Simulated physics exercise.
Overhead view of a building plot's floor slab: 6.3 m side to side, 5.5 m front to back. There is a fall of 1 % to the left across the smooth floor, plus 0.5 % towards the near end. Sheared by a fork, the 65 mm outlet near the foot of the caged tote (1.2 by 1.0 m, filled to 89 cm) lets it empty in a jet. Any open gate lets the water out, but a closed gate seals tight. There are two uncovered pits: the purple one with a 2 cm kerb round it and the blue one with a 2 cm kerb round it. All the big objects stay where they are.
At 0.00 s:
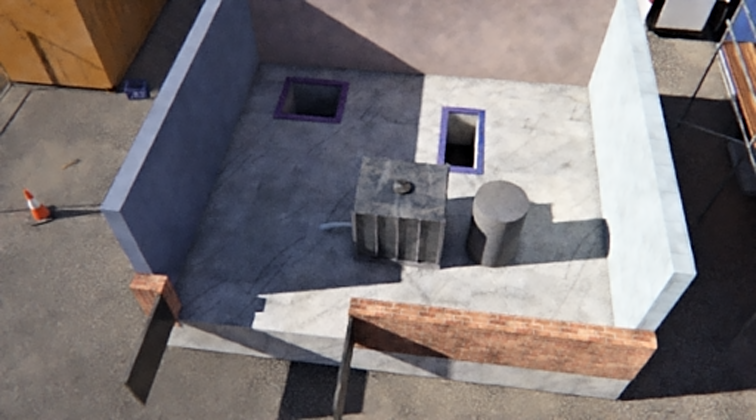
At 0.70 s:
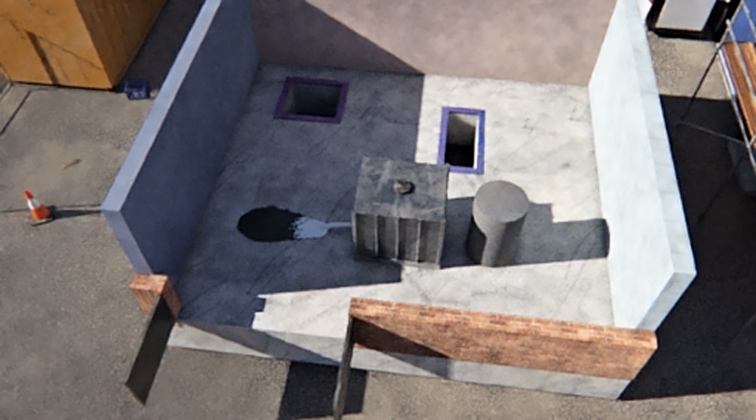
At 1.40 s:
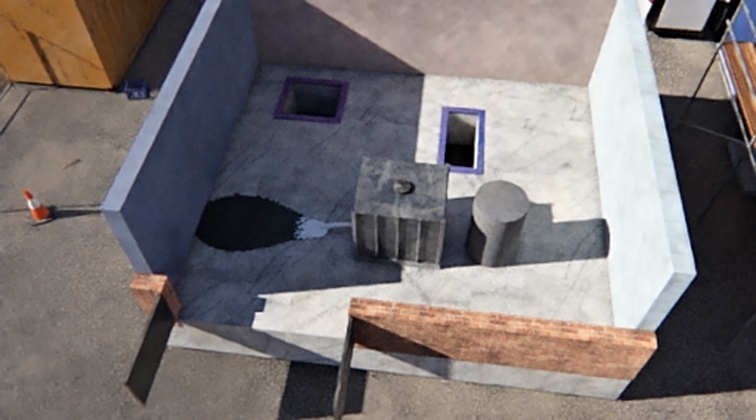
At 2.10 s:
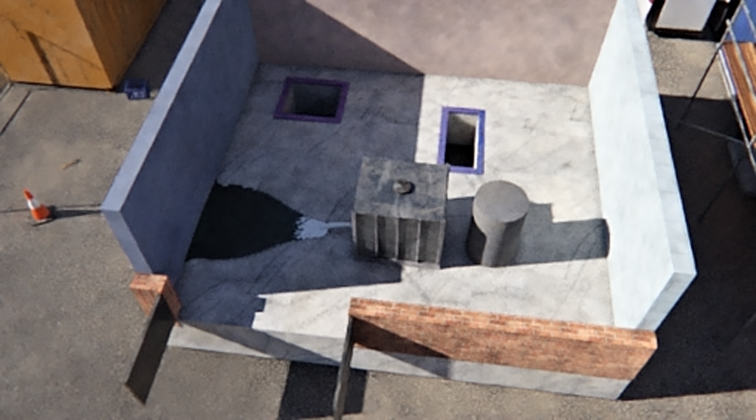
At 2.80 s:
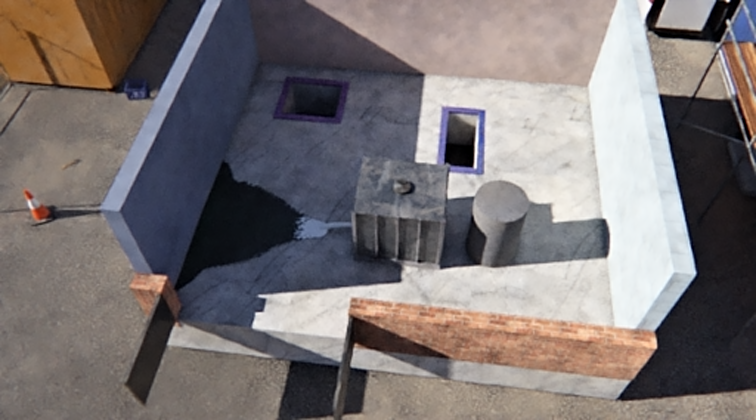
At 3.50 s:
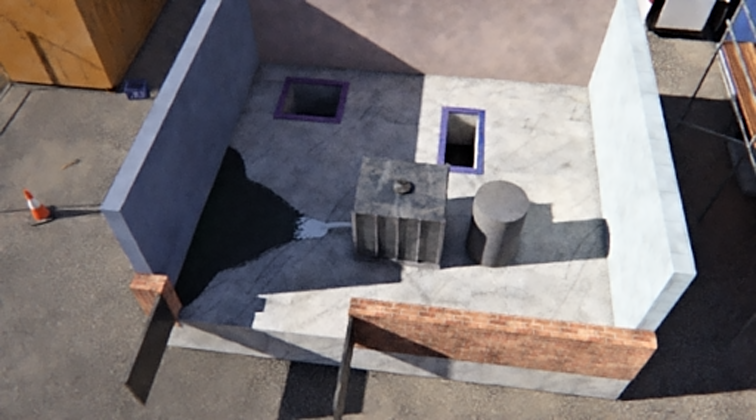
On a walled concrete floor seen from above, water jetted leftward from the foot of a dark, boxy tank, and a dark sheet spread to the left wall, then widened along it both ways.
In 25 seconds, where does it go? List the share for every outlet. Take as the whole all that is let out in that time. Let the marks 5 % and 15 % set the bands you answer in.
I would say the gate takes over 15 %; the purple pit takes under 5 %; the blue pit takes less than 5 %.
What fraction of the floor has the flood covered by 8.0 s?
Wet share: Around 15 %.
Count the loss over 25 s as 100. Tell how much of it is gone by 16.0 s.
I'd say some 45 per cent by then.
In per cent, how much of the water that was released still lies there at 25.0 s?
Around 60 out of every hundred.
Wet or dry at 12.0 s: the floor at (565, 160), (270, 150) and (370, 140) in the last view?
Respectively: Clear, covered and clear.
After 5.0 s water covers 10 % of the floor and is deepest (4 cm) near (200, 224); gone so far, the gate 0 %, the purple pit 0 %, the blue pit 0 %.
After 8.0 s water covers 15 % of the floor and is deepest (4 cm) near (200, 224); gone so far, the gate 4 %, the purple pit 0 %, the blue pit 0 %.
After 12.0 s water covers 20 % of the floor and is deepest (4 cm) near (200, 224); gone so far, the gate 11 %, the purple pit 0 %, the blue pit 0 %.
After 16.0 s water covers 25 % of the floor and is deepest (4 cm) near (170, 303); gone so far, the gate 19 %, the purple pit 0 %, the blue pit 0 %.
After 25.0 s water covers 30 % of the floor and is deepest (5 cm) near (203, 215); gone so far, the gate 39 %, the purple pit 0 %, the blue pit 0 %.
